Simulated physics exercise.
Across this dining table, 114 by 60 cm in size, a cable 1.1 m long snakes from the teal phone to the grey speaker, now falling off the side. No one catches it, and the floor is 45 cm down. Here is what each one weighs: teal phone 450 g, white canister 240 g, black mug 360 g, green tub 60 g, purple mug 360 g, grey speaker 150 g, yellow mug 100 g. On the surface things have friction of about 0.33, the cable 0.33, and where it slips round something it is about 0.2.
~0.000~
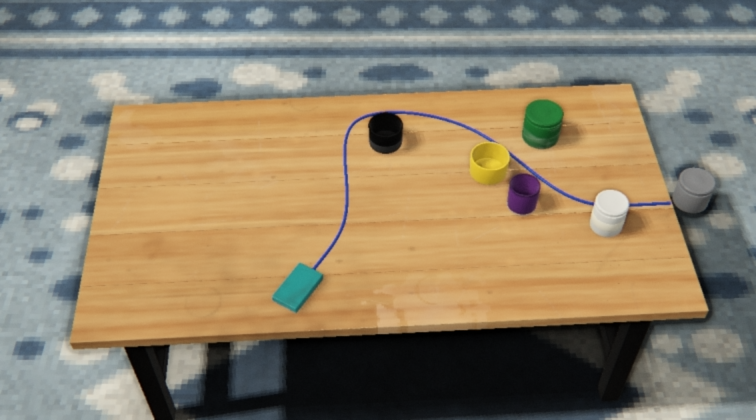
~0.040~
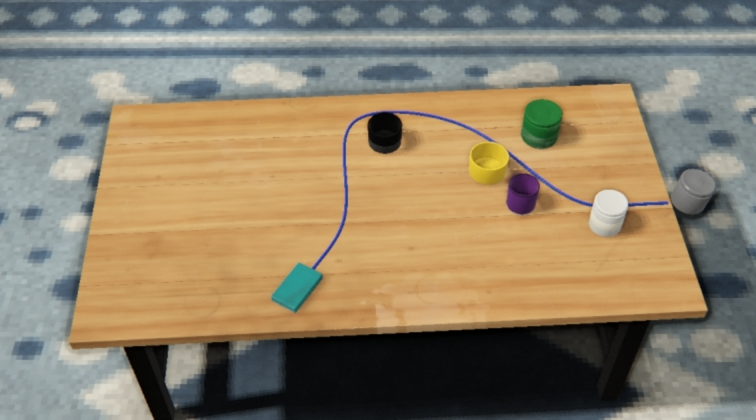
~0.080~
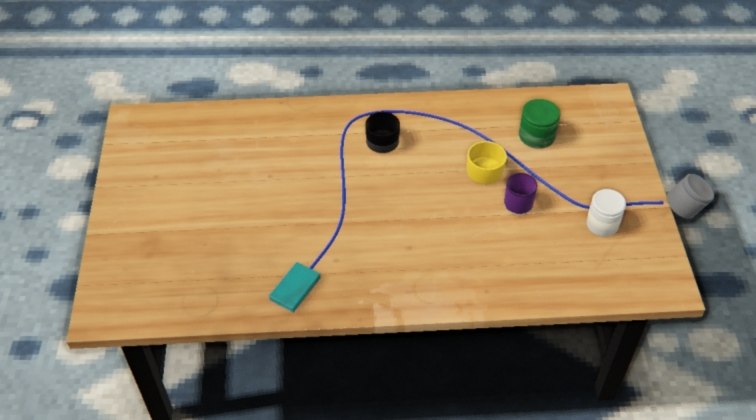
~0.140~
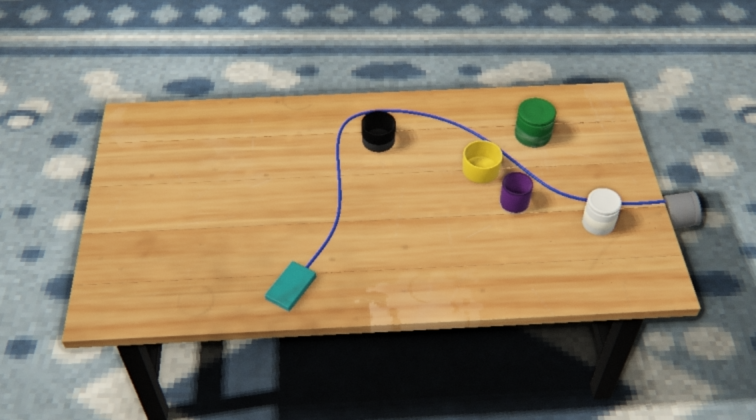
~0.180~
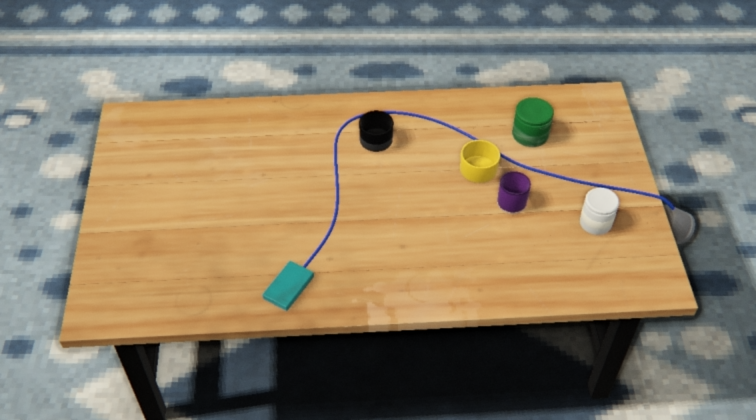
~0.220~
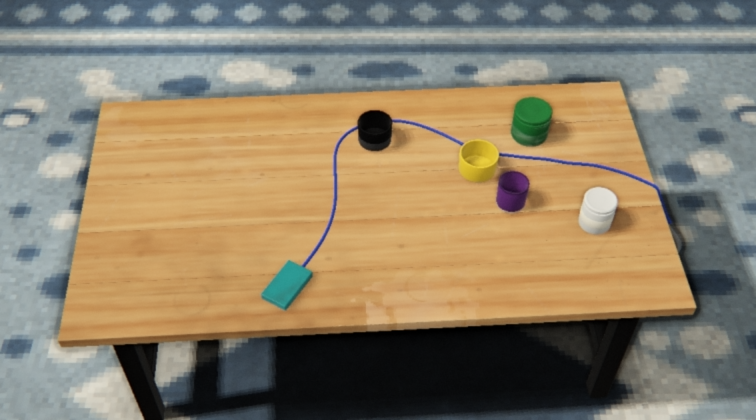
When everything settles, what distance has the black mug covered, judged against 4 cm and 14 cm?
It has covered between 4 and 14 cm.
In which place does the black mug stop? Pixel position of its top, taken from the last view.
Roughly (393, 140).
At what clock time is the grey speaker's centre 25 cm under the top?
At about 0.50 s.
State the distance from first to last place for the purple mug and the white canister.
Final offset from start: Purple mug = 0 cm, white canister = 0 cm.
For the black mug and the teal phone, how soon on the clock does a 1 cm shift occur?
For the black mug it's 0.30 s, while the teal phone gets there at 0.70 s.
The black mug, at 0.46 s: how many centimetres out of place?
The black mug is around 4 cm from where it began.
After 0.5 s, the cable's tail end at (302, 264); black mug 4 cm off its start, grey speaker over the edge.
After 0.7 s, the cable's tail end at (302, 263); black mug 6 cm off its start, grey speaker over the edge, teal phone 1 cm off its start.
After 1.0 s, the cable's tail end at (302, 263); black mug 6 cm off its start at (393, 140), grey speaker over the edge, teal phone 1 cm off its start at (289, 278).
After 1.2 s, the cable's tail end at (302, 263); black mug 6 cm off its start, grey speaker over the edge, teal phone 1 cm off its start.
After 2.4 s, the cable's tail end at (302, 263); black mug 6 cm off its start at (393, 140), grey speaker over the edge, teal phone 1 cm off its start at (289, 278).
